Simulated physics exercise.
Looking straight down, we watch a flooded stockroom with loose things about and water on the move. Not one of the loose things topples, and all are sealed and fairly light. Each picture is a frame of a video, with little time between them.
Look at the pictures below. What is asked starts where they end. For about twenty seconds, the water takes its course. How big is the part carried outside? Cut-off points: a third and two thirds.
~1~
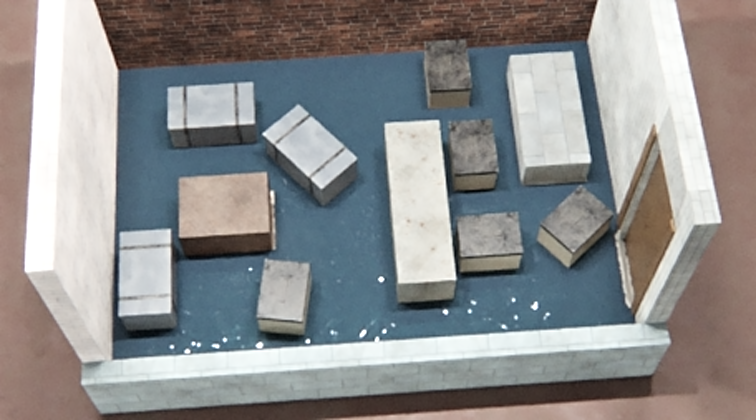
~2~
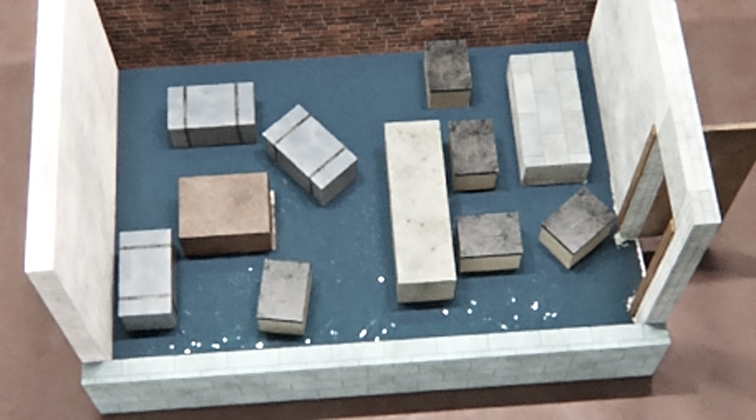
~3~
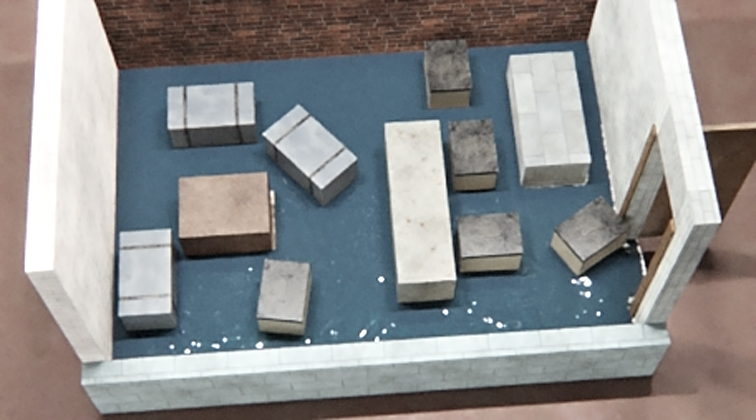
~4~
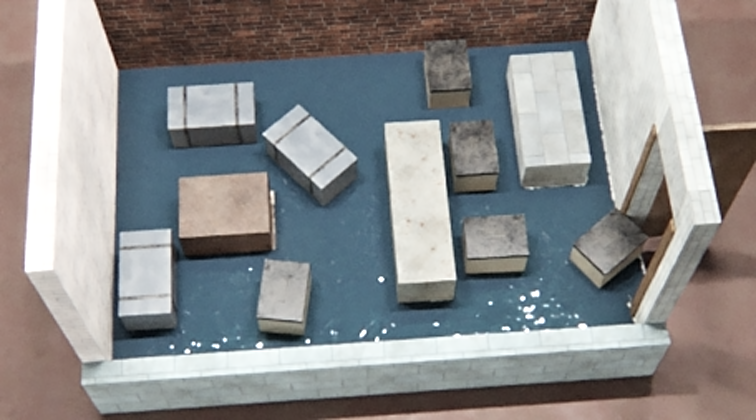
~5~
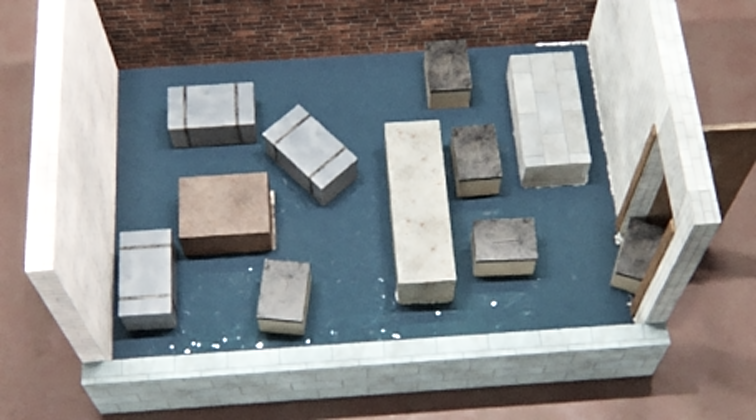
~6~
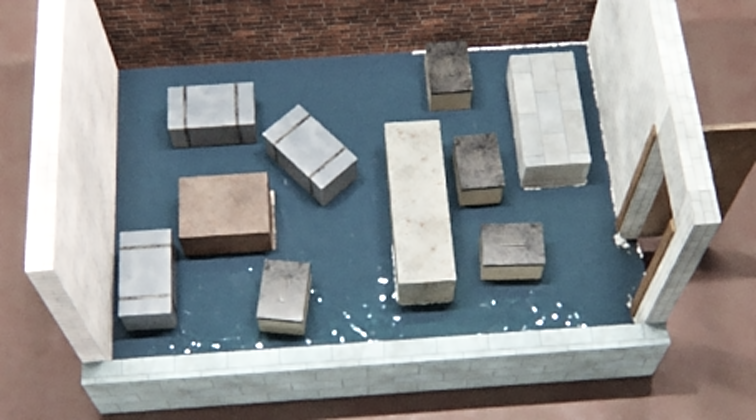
A third to two thirds.
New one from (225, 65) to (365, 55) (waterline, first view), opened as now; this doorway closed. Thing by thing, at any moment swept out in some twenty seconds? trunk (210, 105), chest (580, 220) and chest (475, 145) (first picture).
Lost, retained and lost.
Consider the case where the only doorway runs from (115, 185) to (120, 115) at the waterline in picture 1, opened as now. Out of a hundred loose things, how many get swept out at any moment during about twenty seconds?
0 per cent or so.
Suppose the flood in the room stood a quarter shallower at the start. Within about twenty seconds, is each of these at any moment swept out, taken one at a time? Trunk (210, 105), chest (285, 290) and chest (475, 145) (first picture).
The first remains in the room, the next remains in the room, the last exits.
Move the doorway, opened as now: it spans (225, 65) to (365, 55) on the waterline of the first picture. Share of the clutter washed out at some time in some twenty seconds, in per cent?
About 90 percent.
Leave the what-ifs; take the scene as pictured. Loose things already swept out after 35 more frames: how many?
The answer here is 4.
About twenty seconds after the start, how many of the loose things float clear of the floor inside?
It comes to 4.
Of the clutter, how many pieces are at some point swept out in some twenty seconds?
That makes 4.
A moment on, 1 of 8 are out; 7 afloat.
Next, 3 of 8 are out; 5 afloat.
Later, 4 of 8 are out; 4 afloat.
In the end, 4 of 8 are out; 4 afloat.
